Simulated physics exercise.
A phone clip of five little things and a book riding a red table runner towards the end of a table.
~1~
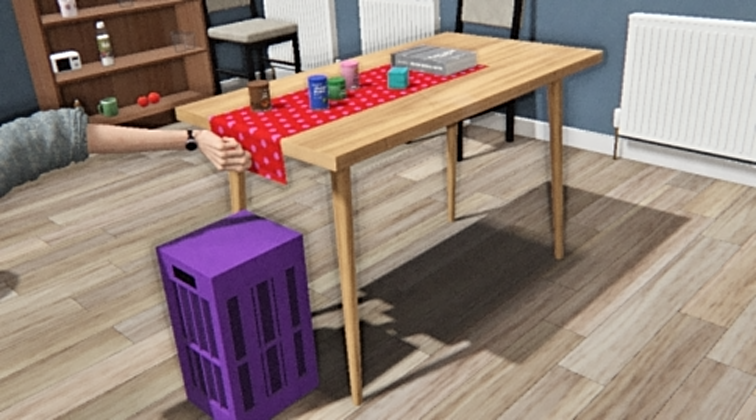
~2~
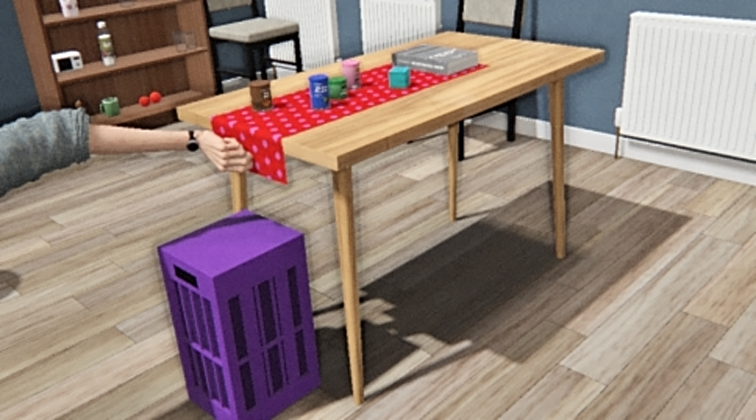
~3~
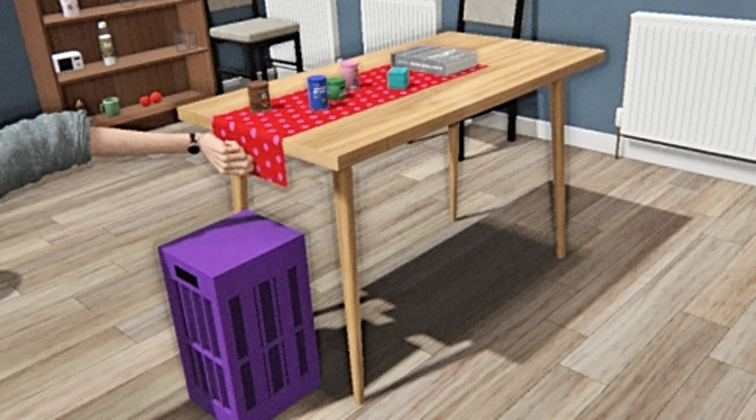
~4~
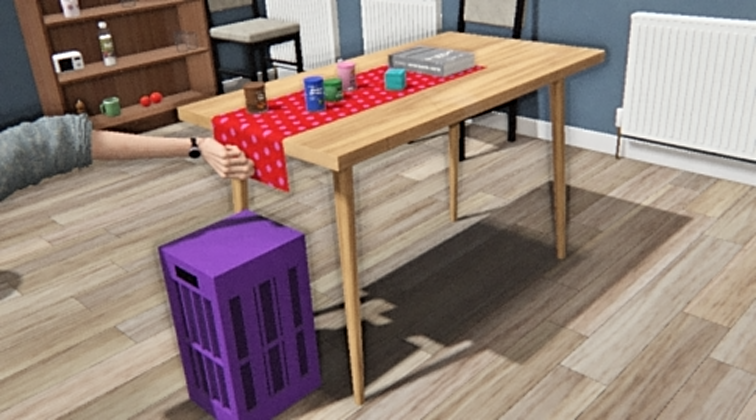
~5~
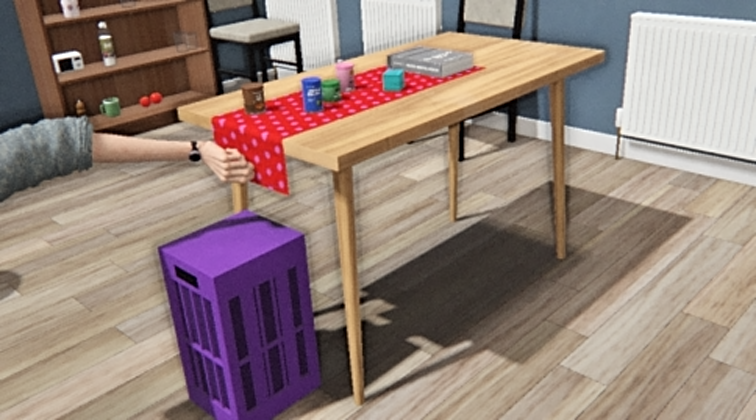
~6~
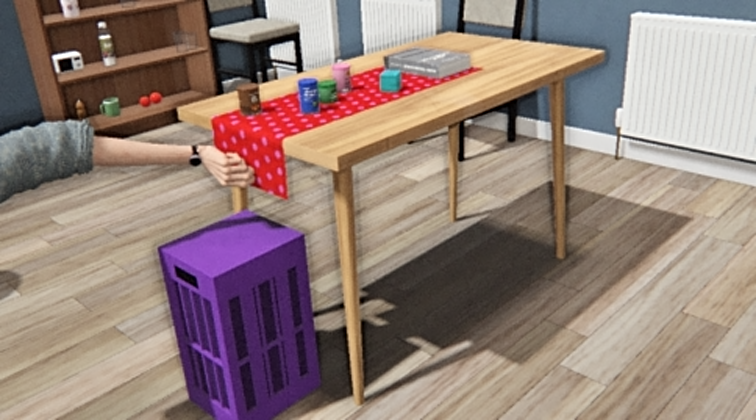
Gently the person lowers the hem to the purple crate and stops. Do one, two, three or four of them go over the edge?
One of them does.
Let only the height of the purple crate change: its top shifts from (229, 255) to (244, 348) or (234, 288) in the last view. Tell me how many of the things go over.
It comes to 4 for the first height and 2 for the second.
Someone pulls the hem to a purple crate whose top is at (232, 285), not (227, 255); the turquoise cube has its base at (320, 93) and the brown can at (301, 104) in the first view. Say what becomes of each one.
Outcome for the turquoise cube: It stays. Outcome for the brown can: It is lost.
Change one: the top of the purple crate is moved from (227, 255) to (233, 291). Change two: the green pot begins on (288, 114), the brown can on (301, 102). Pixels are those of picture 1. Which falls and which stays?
Result: Green pot gone, brown can gone.
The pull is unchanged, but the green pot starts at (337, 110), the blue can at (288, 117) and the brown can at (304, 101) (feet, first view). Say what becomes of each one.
Here's how it goes: The green pot remains in place, the blue can leaves the top and the brown can remains in place.
Soon after, hem near (255, 211); all still up.
After that, hem on the crate; brown can gone.
In the end, hem on the crate; brown can gone. The answer is one.
